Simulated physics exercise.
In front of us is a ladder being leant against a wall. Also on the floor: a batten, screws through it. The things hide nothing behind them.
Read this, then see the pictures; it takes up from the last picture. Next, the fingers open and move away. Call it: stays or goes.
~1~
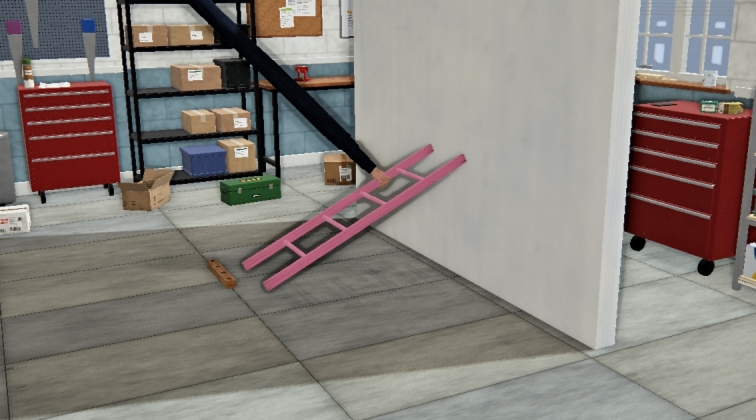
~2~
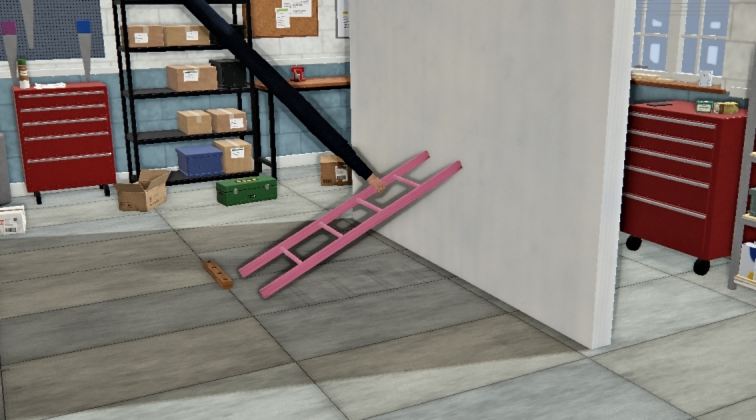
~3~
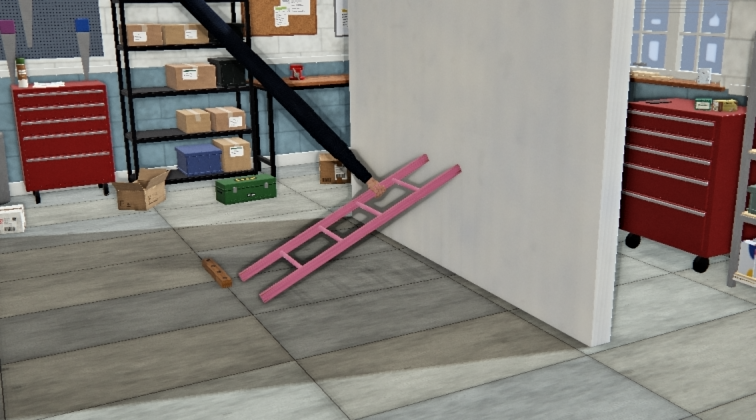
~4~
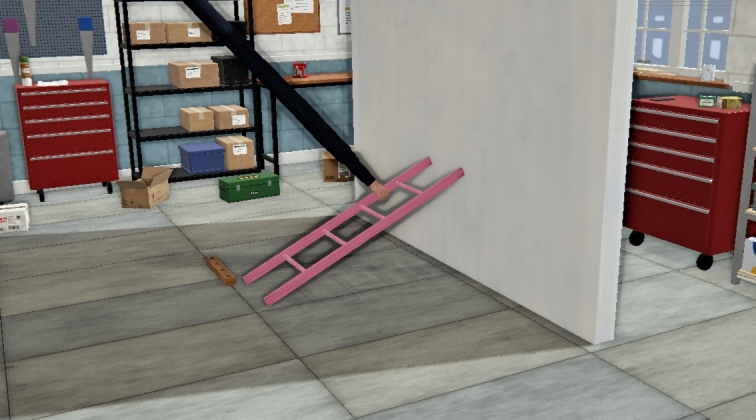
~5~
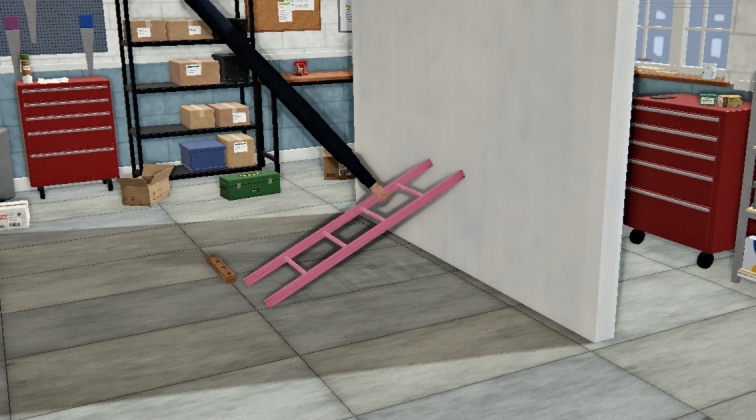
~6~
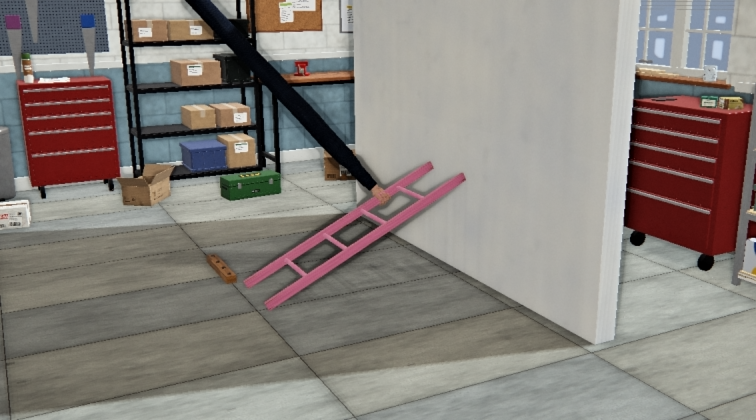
Goes.
Then, 0.24 s past the last view, pink ladder leaning 8° off how it started near (351, 245).
Then, 0.34 s past the last view, pink ladder leaning 19° off how it started near (345, 266).
Finally, the pink ladder slides out and falls, near (343, 279).
